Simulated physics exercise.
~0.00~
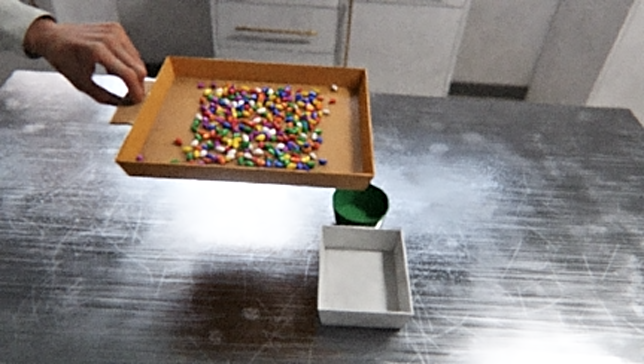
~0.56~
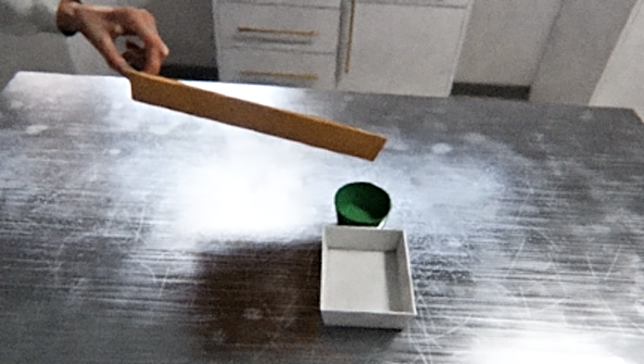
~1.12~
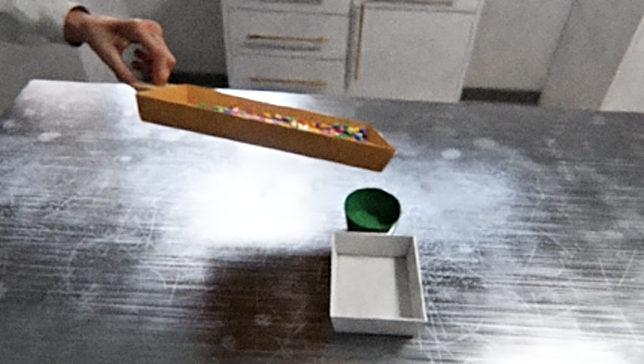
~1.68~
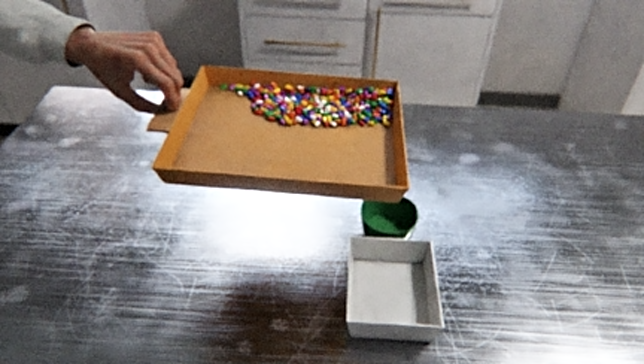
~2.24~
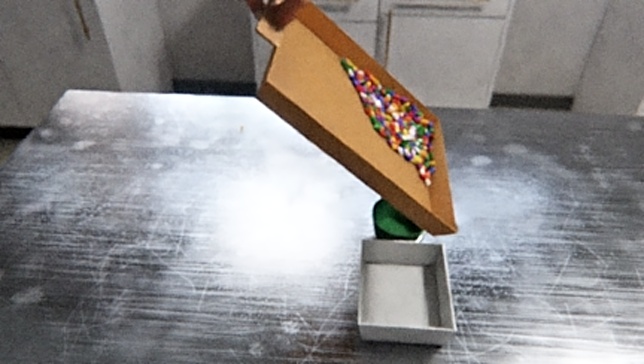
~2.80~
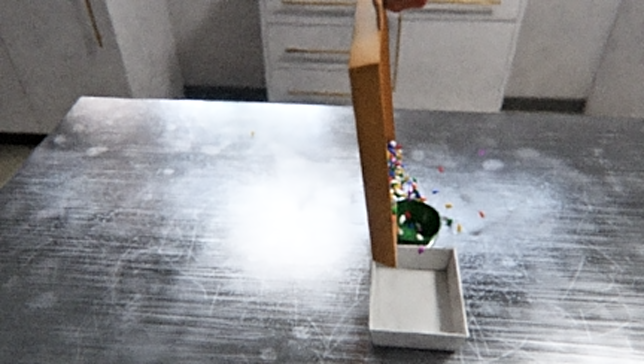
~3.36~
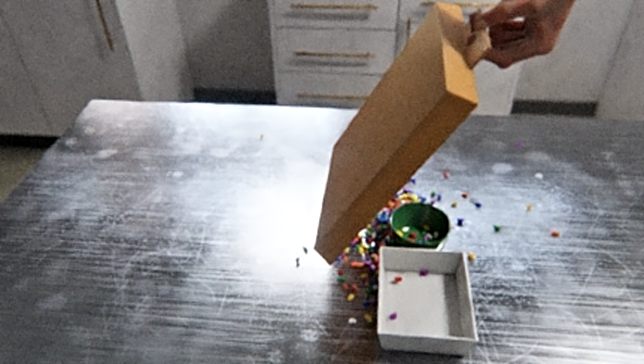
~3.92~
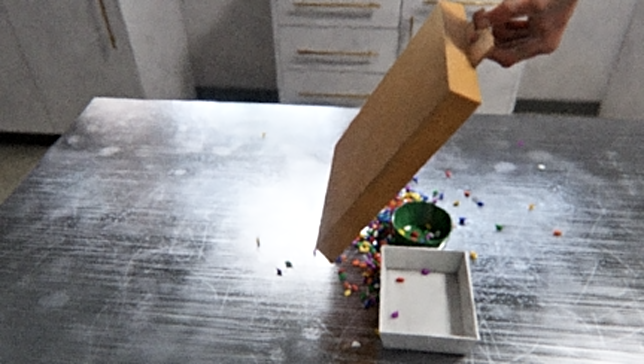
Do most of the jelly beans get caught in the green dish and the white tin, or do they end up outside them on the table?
Most of them end up outside on the table. Only a small share lands in the green dish, and hardly any land in the white tin.
